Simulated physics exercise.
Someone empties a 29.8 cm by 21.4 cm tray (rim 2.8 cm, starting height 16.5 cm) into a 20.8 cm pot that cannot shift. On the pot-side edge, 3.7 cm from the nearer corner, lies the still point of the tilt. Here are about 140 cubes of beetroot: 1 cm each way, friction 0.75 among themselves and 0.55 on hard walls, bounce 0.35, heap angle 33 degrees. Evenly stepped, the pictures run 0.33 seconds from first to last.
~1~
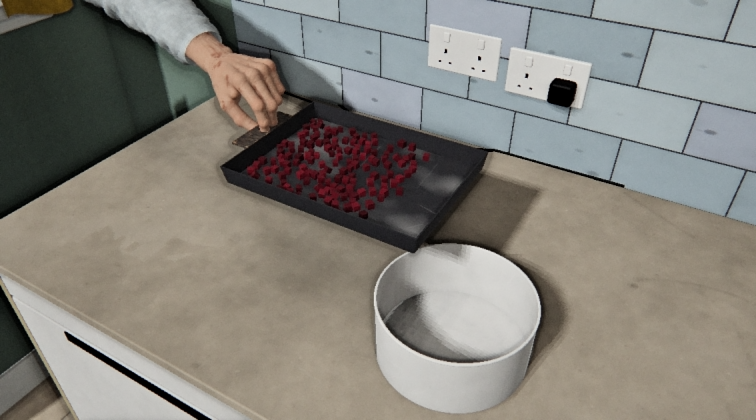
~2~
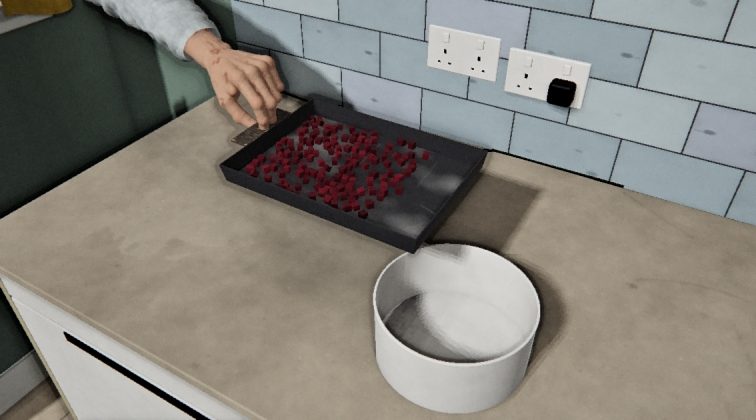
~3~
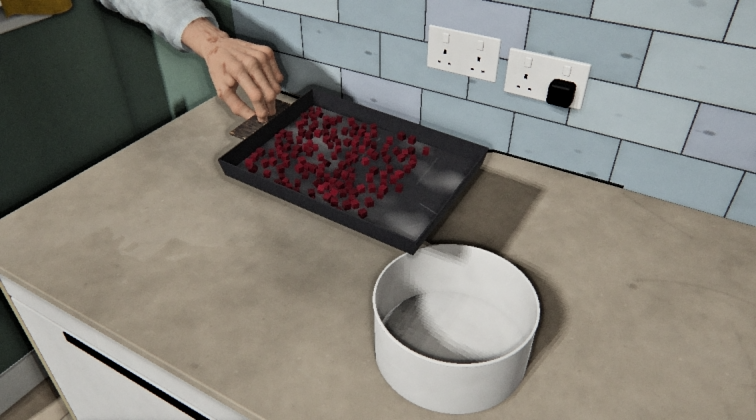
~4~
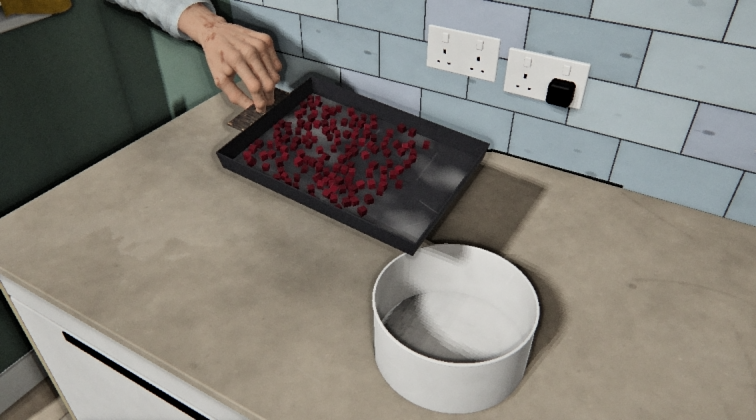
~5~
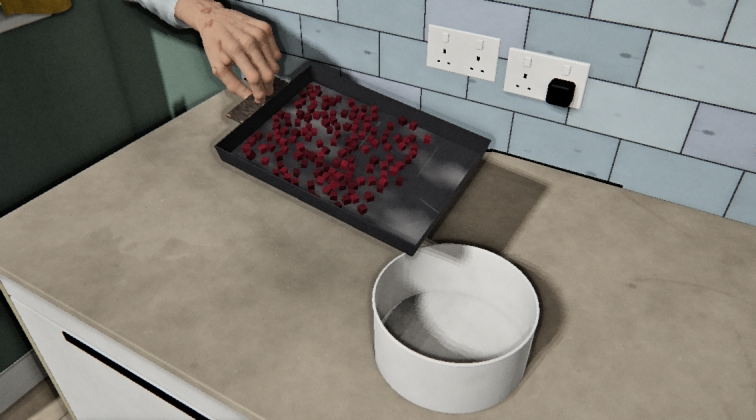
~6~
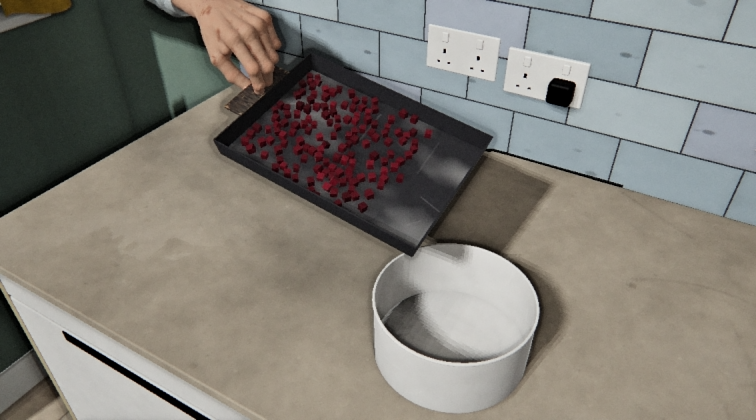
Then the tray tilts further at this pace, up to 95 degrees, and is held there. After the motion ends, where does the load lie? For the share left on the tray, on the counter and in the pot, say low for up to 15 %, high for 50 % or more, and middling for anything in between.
Tray - low, counter - low, pot - high.
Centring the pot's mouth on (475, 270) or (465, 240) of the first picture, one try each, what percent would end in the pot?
Roughly 30 and 0 percent.
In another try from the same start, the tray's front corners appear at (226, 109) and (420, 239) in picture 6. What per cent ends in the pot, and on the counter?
Pot 45 % / counter 35 %.
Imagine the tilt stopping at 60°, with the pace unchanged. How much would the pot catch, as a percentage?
Estimated share: About 25 %.
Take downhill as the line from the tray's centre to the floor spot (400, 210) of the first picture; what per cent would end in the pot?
I'd say close to 100 %.
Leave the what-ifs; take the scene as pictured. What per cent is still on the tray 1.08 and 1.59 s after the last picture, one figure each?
I'd say roughly 70, then roughly 25.
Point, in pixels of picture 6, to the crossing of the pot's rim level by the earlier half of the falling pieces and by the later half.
First half close to (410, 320), second half close to (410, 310).
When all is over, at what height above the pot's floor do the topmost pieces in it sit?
Measured height: Approx. 2.0 cm.
Then, 0.65 s after the last picture, tilt 53 degrees; the tray holds 100 %, the pot 0 %.
Then, 1.08 s after the last picture, tilt 78 degrees; the tray holds 70 %, the pot 25 %.
Then, 1.59 s after the last picture, tilt 95 degrees; the tray holds 25 %, the pot 65 %.
In the end, tray 5 %, counter 5 %, pot 90 %.
